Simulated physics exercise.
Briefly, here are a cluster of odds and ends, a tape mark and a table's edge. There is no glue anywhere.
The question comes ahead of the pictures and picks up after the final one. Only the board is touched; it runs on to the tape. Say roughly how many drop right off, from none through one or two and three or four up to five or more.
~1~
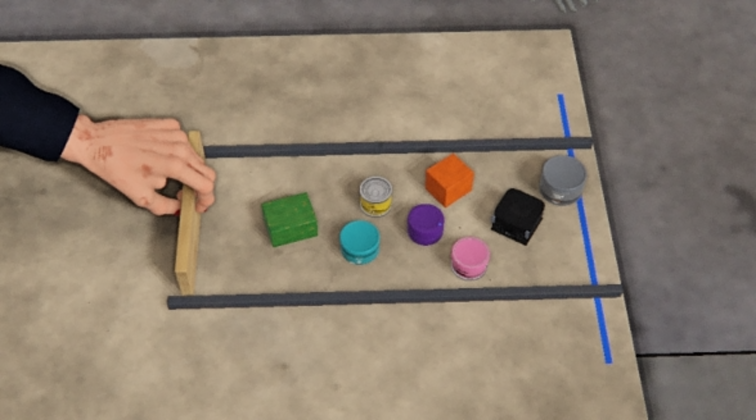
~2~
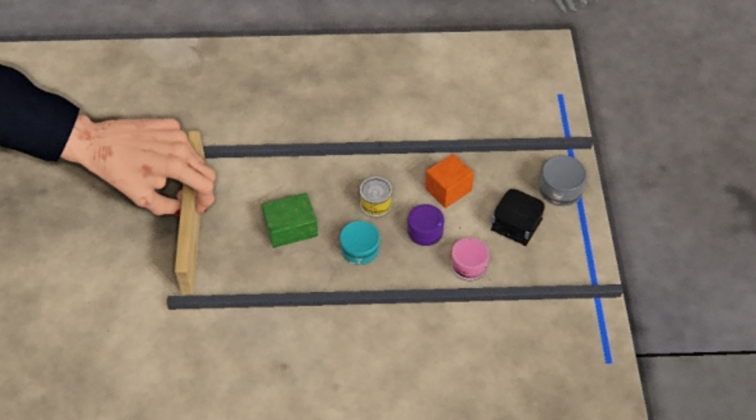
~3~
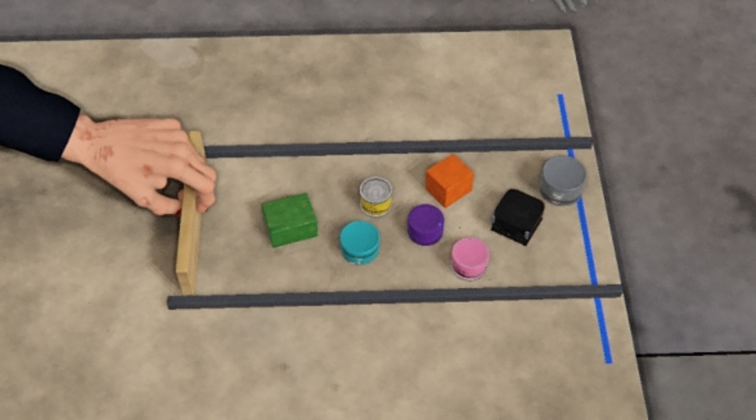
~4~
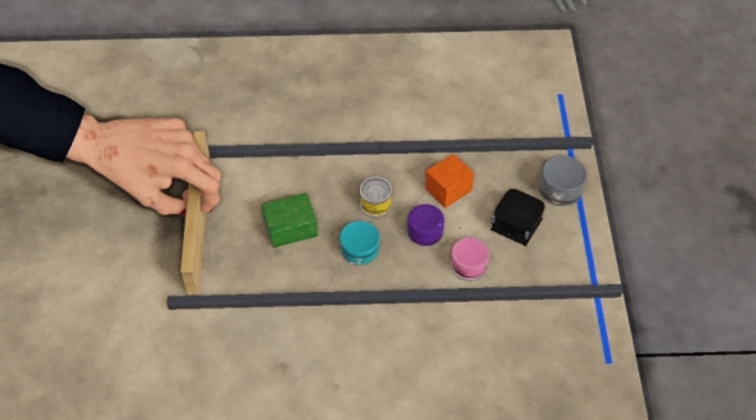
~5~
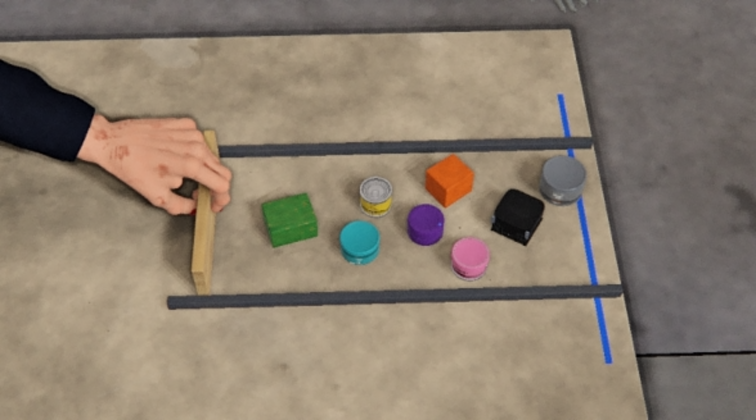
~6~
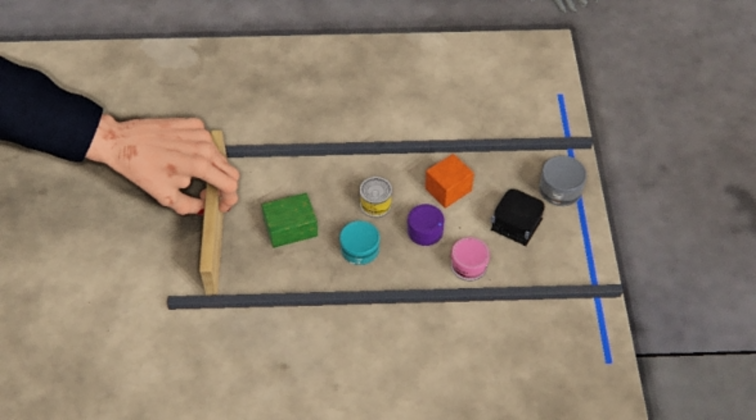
The count that falls off is between three and four.
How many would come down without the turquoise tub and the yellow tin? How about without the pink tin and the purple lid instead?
Result: 3 in the first case, with 2 in the second.
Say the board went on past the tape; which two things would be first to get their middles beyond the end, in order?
They are the black case, then the purple lid.
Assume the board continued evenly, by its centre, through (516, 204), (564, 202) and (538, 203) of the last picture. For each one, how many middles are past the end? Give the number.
First 1, then 4, finally 1.
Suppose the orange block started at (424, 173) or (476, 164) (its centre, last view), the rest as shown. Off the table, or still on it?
Try one: It is still there. Try two: It is still there.
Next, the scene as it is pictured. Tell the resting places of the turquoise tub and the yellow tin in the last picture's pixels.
Turquoise tub: About (610, 251); yellow tin: About (596, 190).
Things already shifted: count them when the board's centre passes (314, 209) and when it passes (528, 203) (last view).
Counts: 2 and 8.
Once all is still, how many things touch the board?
4 in contact.
A little later, none off yet; grey tub at rest near (563, 181); black case at rest near (518, 217); pink tin at rest near (470, 259).
When it is over, the number that fall off is three or four; down, purple lid, pink tin, black case and grey tub.
